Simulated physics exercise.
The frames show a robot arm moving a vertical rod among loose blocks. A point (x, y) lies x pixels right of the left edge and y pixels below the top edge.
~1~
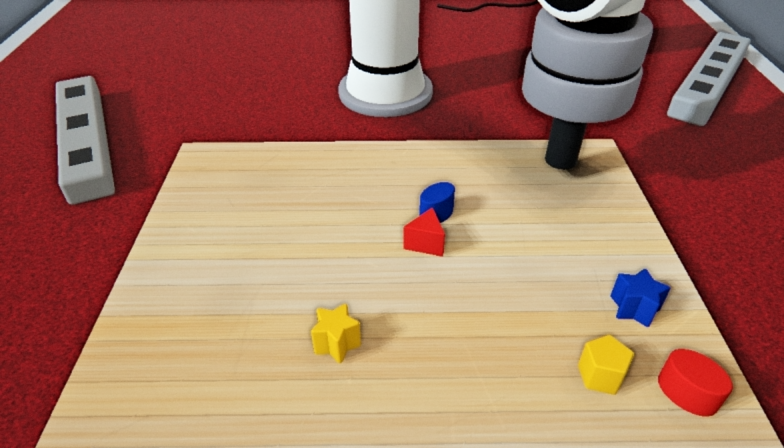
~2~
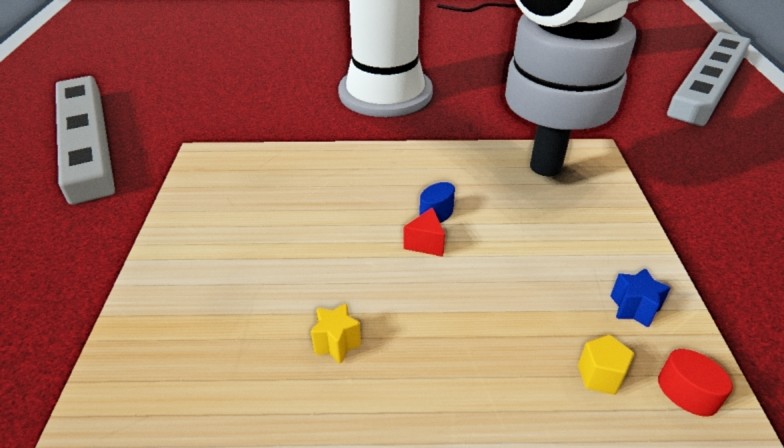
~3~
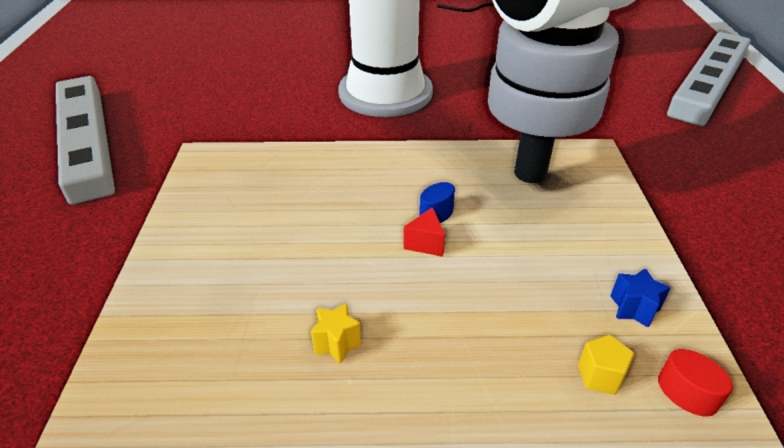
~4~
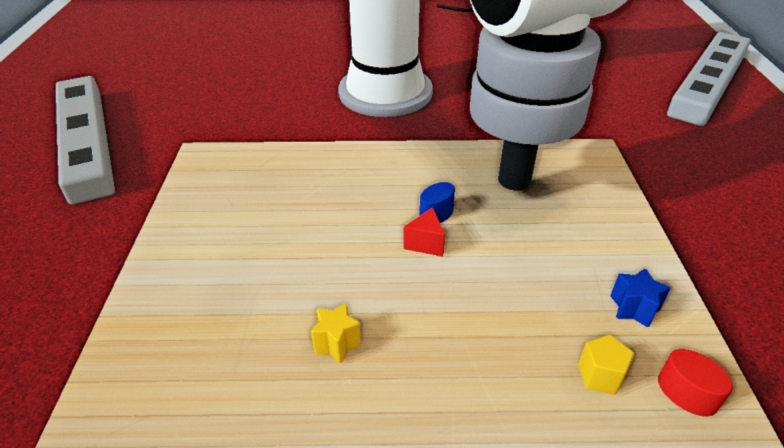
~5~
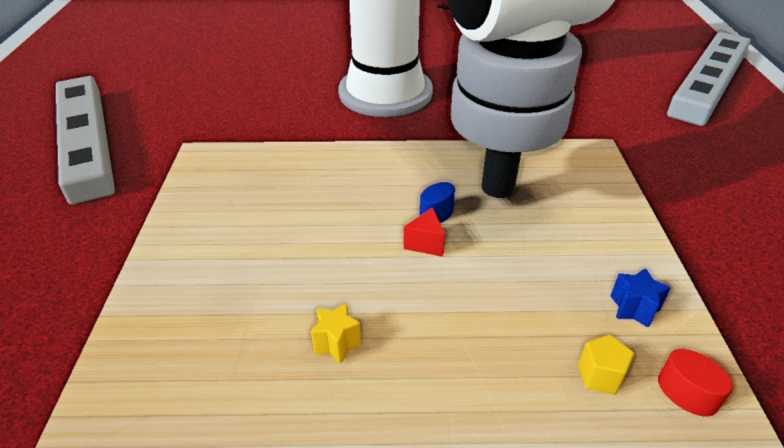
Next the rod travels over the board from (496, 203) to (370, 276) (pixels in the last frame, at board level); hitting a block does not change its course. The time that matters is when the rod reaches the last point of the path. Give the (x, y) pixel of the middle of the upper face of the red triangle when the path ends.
The spot you're after is about (346, 272) in the image.
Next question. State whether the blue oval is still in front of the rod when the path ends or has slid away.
The rod should slip past it.
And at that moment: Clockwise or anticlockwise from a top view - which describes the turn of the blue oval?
From above, the turn goes clockwise.
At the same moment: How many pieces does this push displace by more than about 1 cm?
This push will displace two blocks.
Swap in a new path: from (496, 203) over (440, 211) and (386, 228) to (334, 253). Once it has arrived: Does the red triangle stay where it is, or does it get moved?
That one stays where it is.
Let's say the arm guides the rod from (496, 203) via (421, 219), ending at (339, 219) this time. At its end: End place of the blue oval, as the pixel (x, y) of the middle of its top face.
It sits at (317, 213).
The first path, step by step. One third of the way, rod (459, 210); blue oval (431, 192).
Two thirds of the way, rod (415, 234); red triangle (394, 242), turned 35° anticlockwise; blue oval (424, 193), turned 35° clockwise.
At the end, rod (370, 261); yellow star unmoved; red triangle (346, 272), turned 40° anticlockwise; blue oval (424, 193), turned 35° clockwise.
